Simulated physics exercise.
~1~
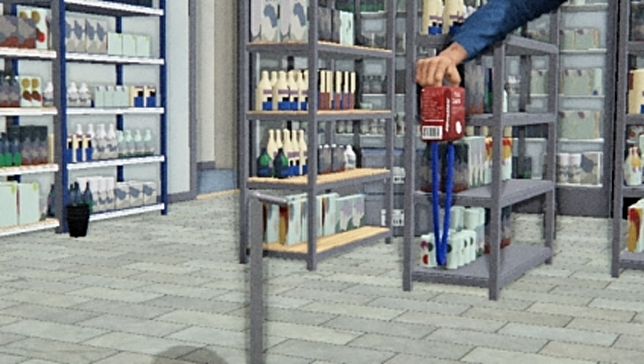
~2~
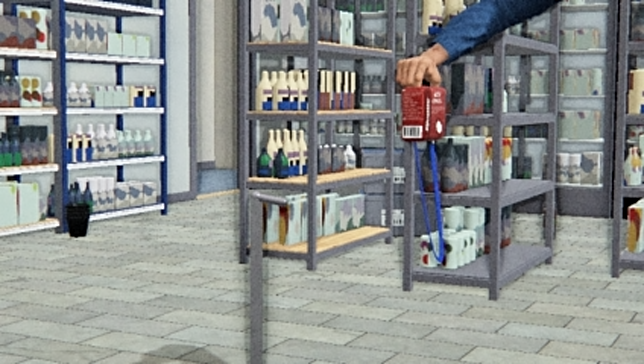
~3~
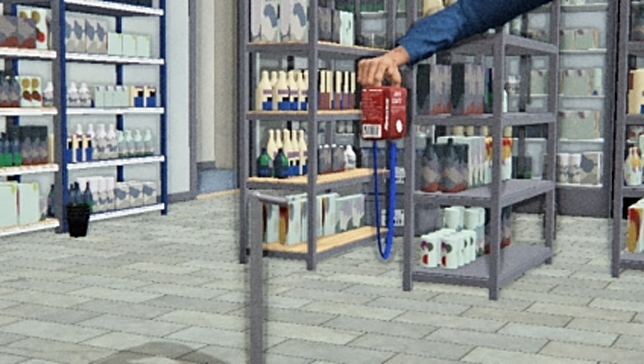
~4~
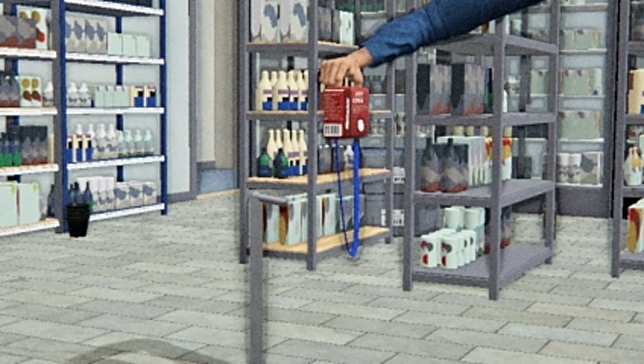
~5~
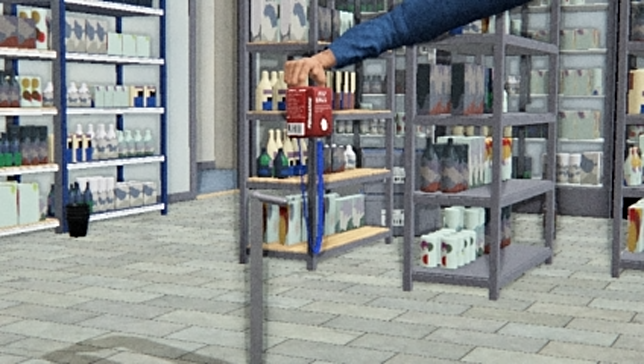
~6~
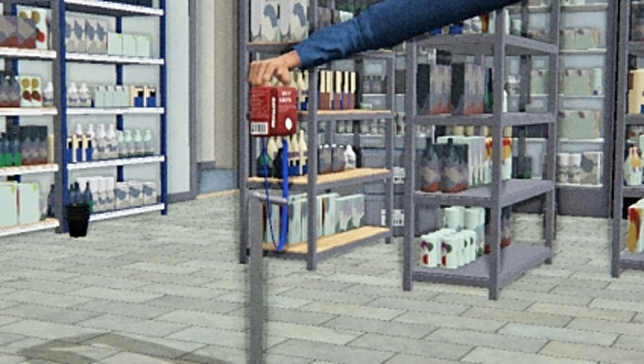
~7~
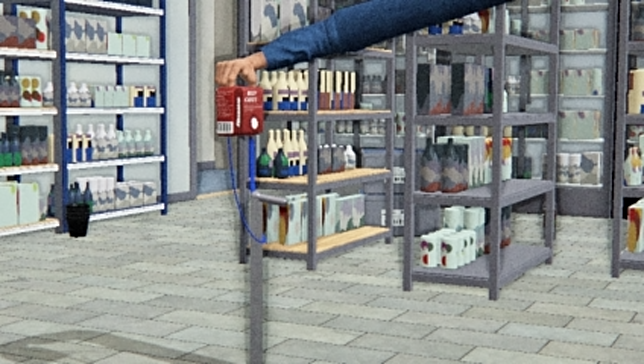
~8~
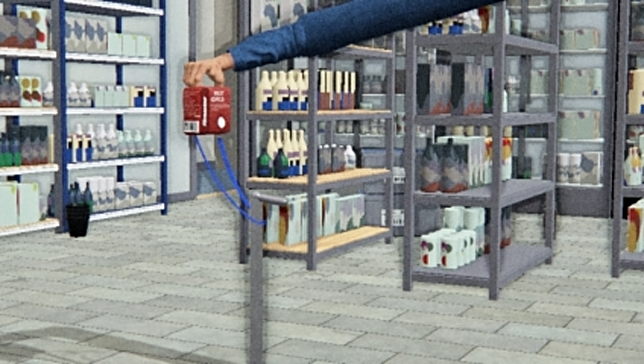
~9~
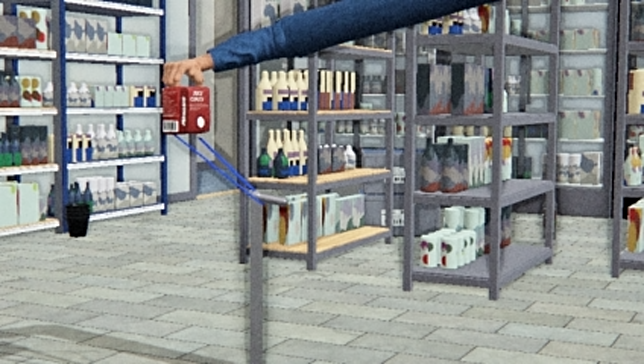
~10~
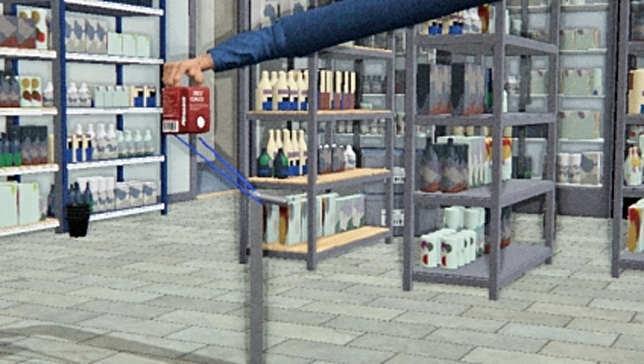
A red pouch is carried left past a post until its blue loop snags tight.
